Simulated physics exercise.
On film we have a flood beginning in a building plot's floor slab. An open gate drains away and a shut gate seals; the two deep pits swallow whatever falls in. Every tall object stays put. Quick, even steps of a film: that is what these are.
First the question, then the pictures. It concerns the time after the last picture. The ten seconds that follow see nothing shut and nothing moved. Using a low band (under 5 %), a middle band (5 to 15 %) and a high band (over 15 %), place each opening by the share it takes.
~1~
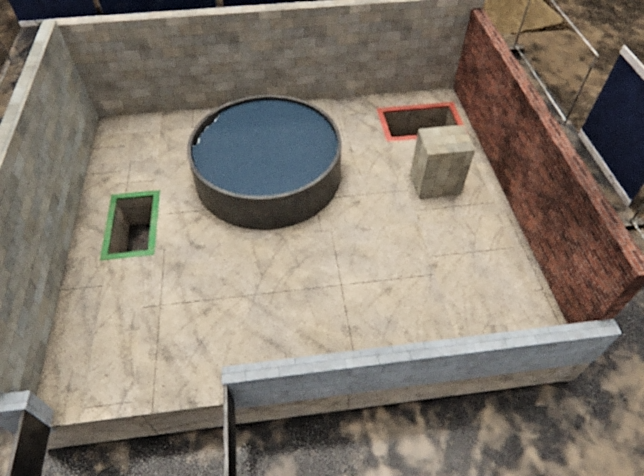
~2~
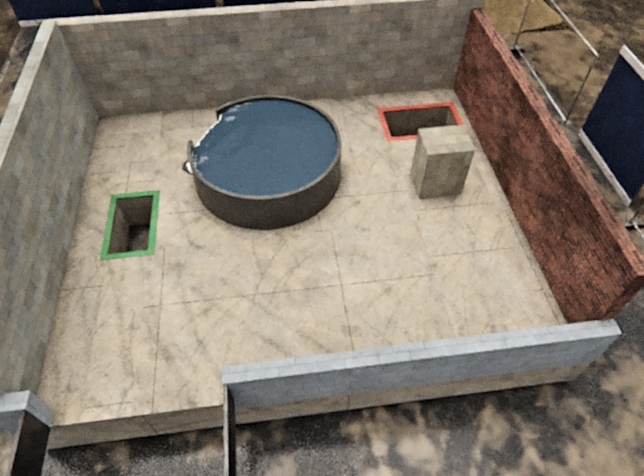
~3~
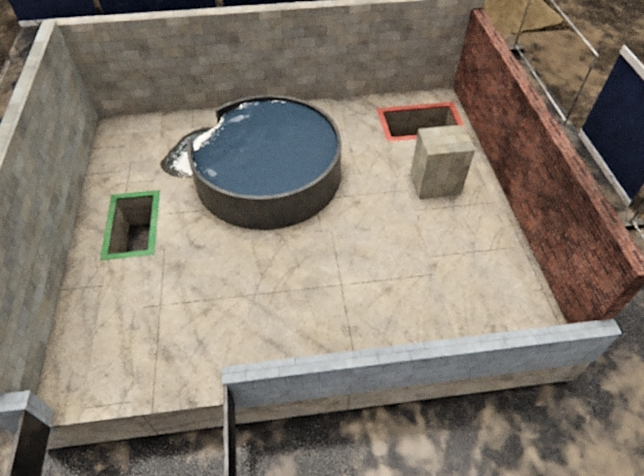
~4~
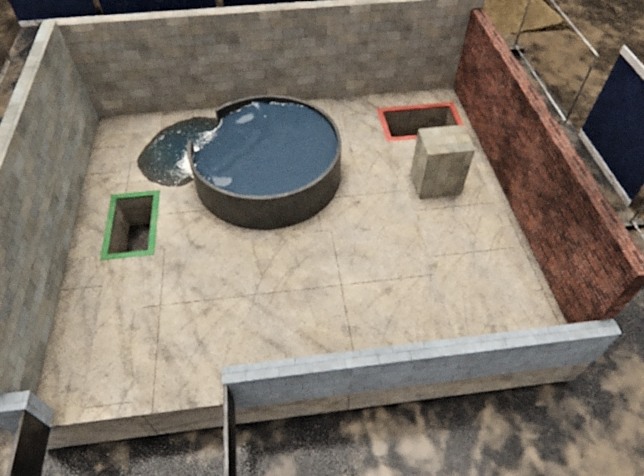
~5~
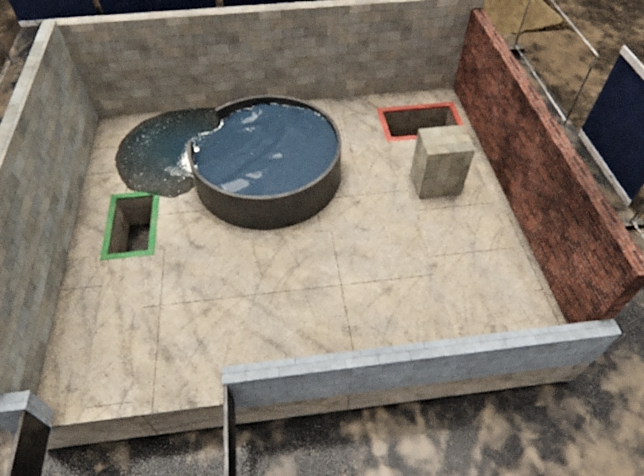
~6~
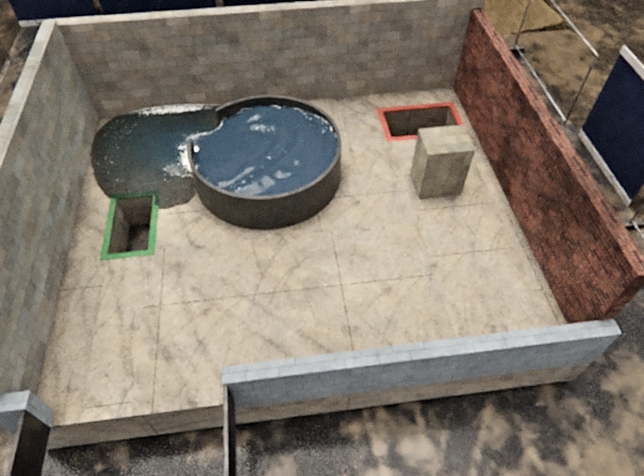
The gate is in the middle band; the red pit is in the middle band; the green pit is in the high band.
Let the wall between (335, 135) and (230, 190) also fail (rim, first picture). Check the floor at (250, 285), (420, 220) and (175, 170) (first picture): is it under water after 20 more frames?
The first would be drenched, the second drenched and the third still unwetted.
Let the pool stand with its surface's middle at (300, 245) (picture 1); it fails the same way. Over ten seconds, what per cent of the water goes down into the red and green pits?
Roughly, in per cent: Red 2, green 45.
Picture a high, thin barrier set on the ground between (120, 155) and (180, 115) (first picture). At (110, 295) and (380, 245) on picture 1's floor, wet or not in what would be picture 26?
Swamped, then spared.
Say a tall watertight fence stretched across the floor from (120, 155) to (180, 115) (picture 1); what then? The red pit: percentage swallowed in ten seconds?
Share for the red pit - 15 percent.
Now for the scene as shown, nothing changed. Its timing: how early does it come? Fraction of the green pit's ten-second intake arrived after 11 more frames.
My estimate is close to 0 per cent.
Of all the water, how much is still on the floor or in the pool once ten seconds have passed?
Around 54 parts in a hundred.
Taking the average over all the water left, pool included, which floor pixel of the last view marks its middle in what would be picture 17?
Roughly (224, 165).
A moment on, water covers 15 % of the floor; the gate 0 %, the red pit 0 %, the green pit 0 %.
Next, water covers 20 % of the floor; the gate 0 %, the red pit 0 %, the green pit 0 %.
Then, water covers 30 % of the floor; the gate 0 %, the red pit 0 %, the green pit 6 %.
Later, water covers 40 % of the floor; the gate 6 %, the red pit 2 %, the green pit 15 %.
In the end, water covers 45 % of the floor; the gate 13 %, the red pit 8 %, the green pit 26 %.
